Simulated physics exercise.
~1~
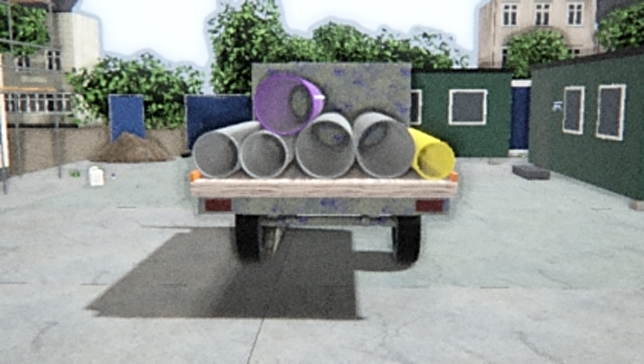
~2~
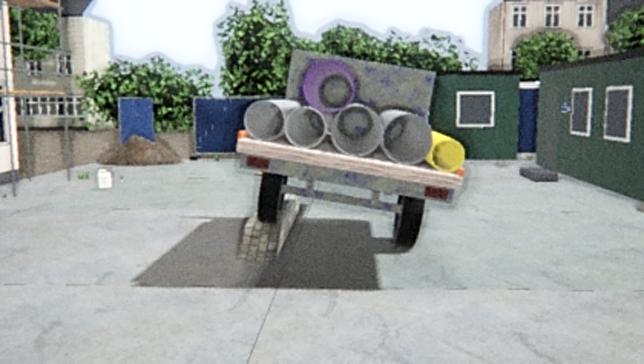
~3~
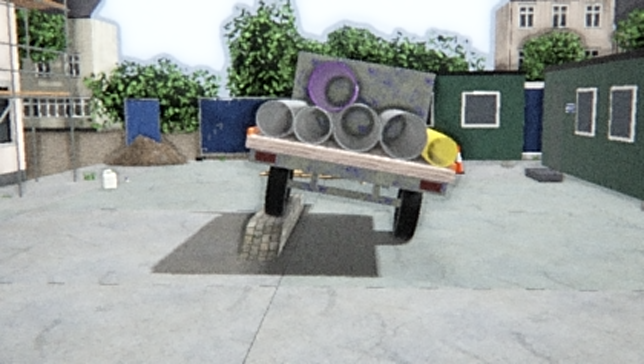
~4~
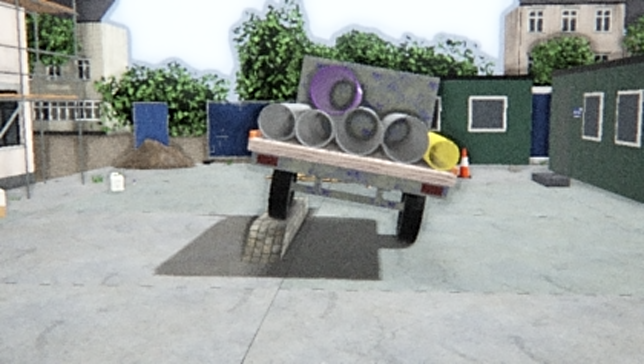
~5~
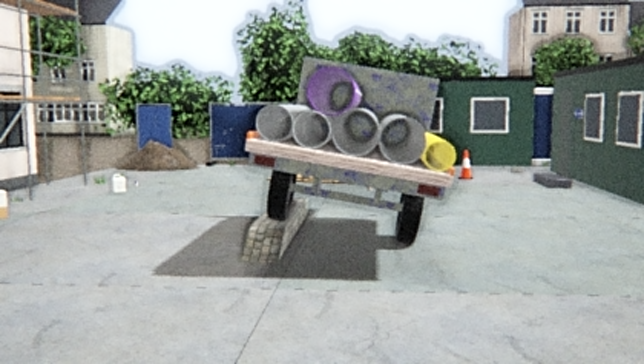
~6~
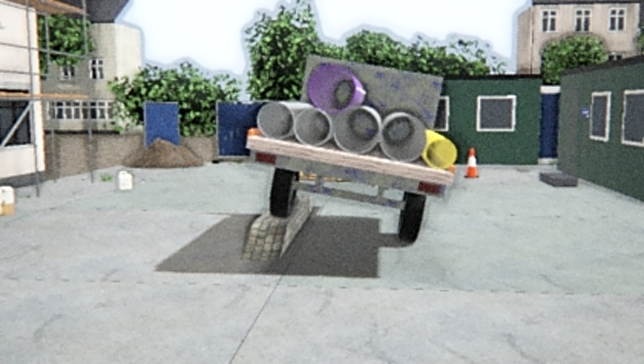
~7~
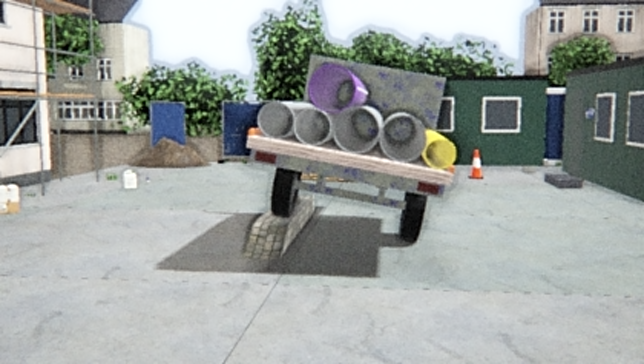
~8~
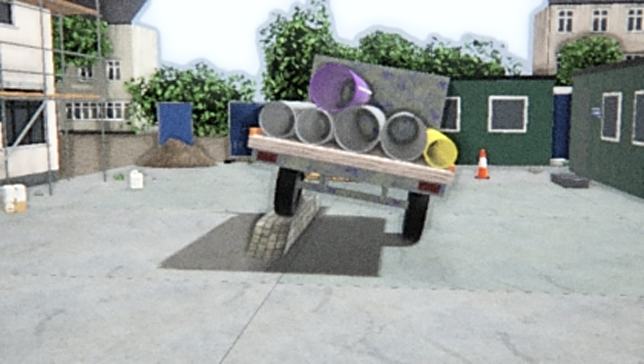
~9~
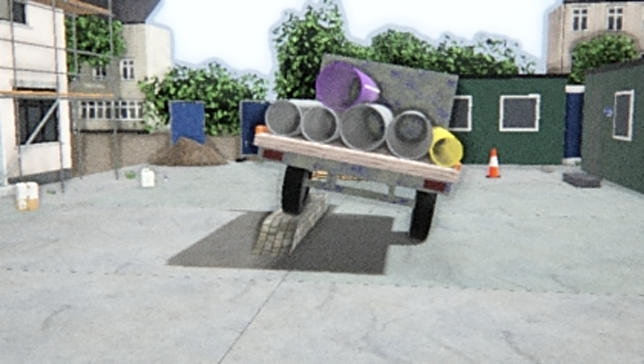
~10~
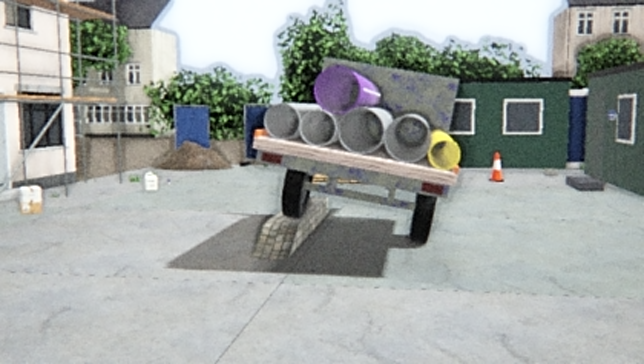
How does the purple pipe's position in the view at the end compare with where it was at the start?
At the end the purple pipe is farther to the right and a little higher in the view than at the start, though it is still resting on top of the grey pipes.
